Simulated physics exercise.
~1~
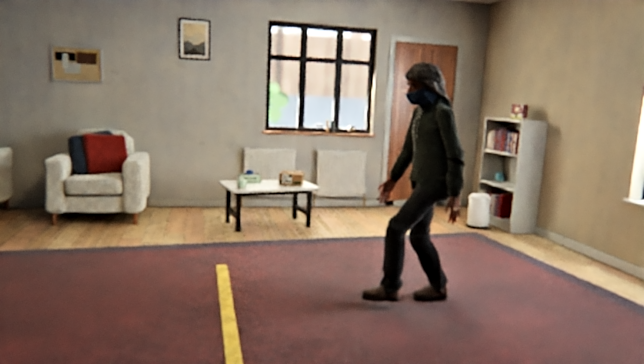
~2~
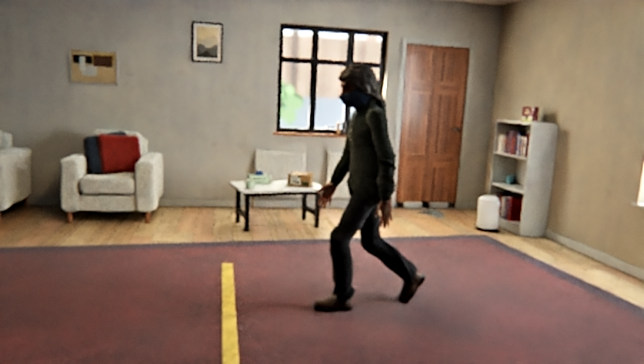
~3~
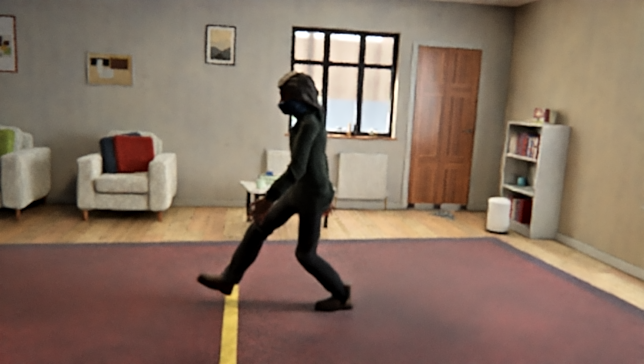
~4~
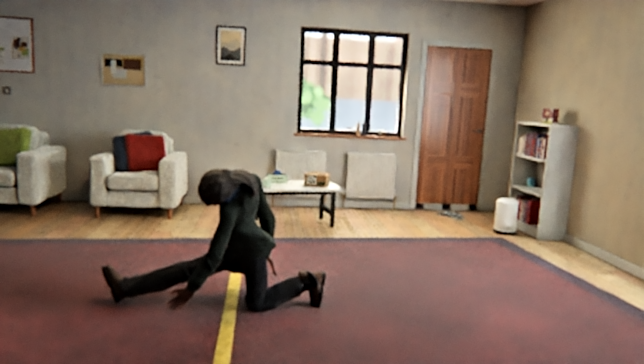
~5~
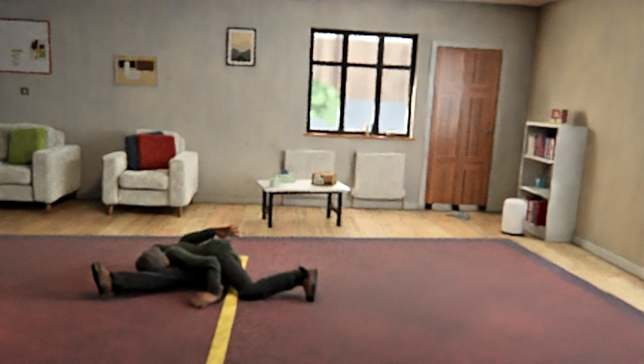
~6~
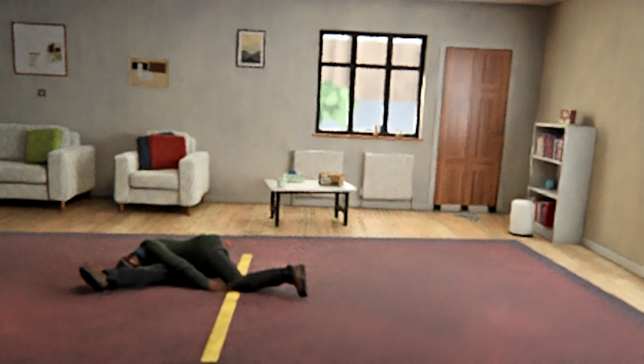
To begin with, a person in dark clothes and a dark face covering walks left across a red mat towards a yellow strip, in a room with armchairs, a low table and a bookshelf. The view drifts slightly sideways as the walk continues. Near the strip, the person swings one leg far forward and leans back a little. The body then drops low, legs spread wide, with the torso and head folding forward over the strip. The person collapses onto the mat and ends lying across the strip, head and chest beyond it, one leg trailing back to the right.
